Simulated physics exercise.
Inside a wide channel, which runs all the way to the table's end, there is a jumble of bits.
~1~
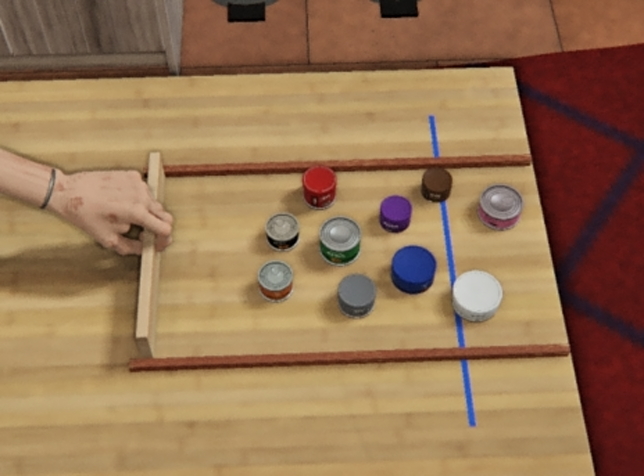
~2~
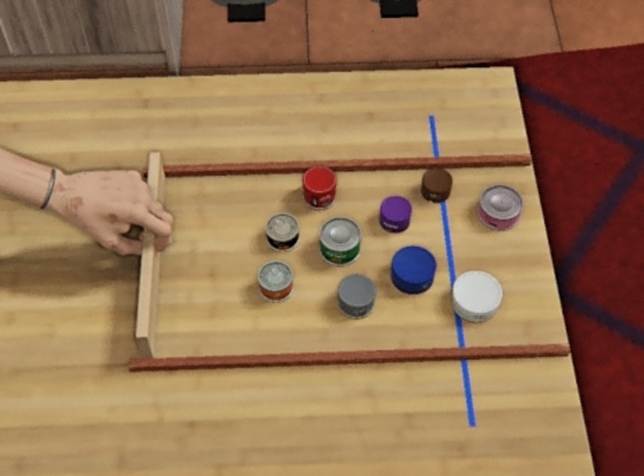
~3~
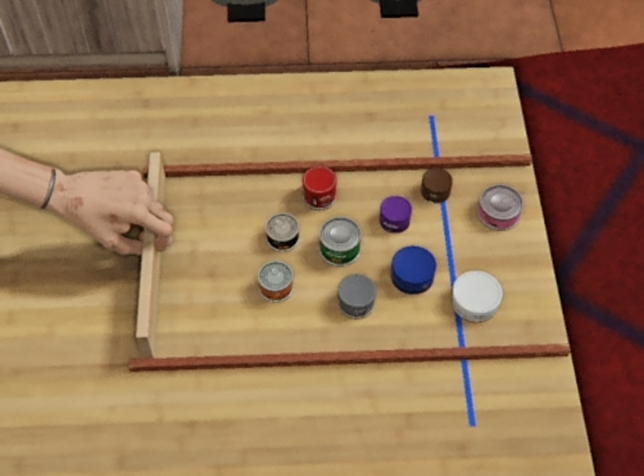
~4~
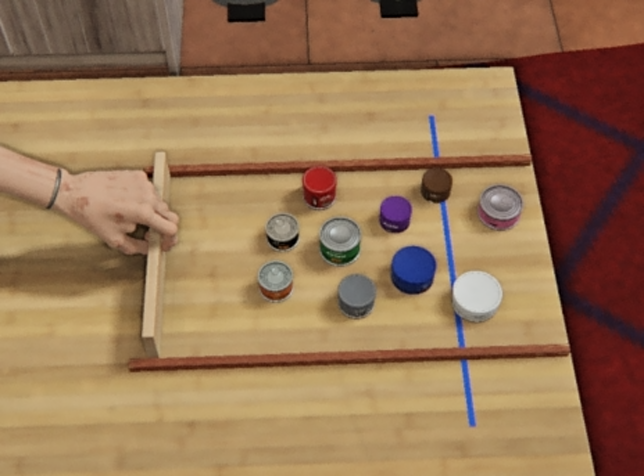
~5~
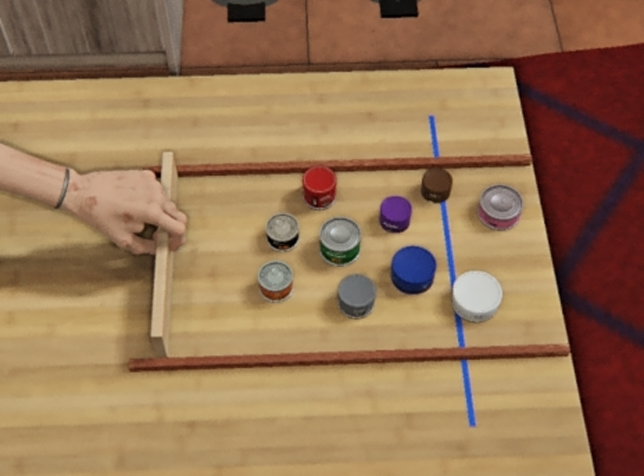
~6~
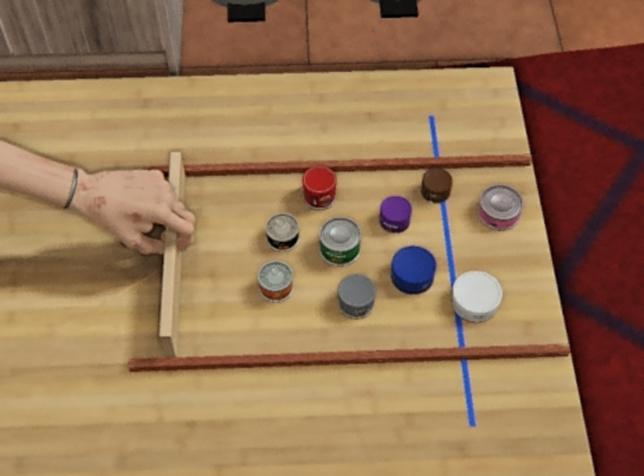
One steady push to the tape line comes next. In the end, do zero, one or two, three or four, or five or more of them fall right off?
Turns out the ones that don't stay up top number zero.
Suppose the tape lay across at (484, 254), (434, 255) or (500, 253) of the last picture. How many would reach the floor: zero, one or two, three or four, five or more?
First one or two, then zero, then three or four.
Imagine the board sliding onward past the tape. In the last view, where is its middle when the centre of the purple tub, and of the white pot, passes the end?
Roughly (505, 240); for the second one, roughly (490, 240).
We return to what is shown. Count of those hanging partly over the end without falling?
The count would be 1.
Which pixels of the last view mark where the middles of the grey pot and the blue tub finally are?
Final positions - grey pot around (477, 307), blue tub around (507, 264).
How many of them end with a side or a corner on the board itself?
That comes to 5.
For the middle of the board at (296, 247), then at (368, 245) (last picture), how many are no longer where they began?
Note: First position 3; second position 7.
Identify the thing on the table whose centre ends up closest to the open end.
That one is the pink pot.
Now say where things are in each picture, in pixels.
Pink pot (500, 207); white pot (476, 297); brown tub (437, 186); board (152, 252); tape (450, 255), in the first picture.
White pot (476, 297); blue tub (413, 270), in the second picture.
Brown tub (437, 186); purple tub (395, 215), in the third picture.
Pink pot (500, 208); black pot (283, 232), in the fourth picture.
White pot (476, 297); red tin (320, 188), in the fifth picture.
Pink pot (500, 208); white pot (476, 297); brown tub (437, 186); board (173, 251); tape (450, 255), in the sixth picture.
Soon after, none off yet; pink pot at rest near (500, 208); white pot at rest near (476, 297); brown tub at rest near (437, 186).
At rest, the number that fall off is zero.
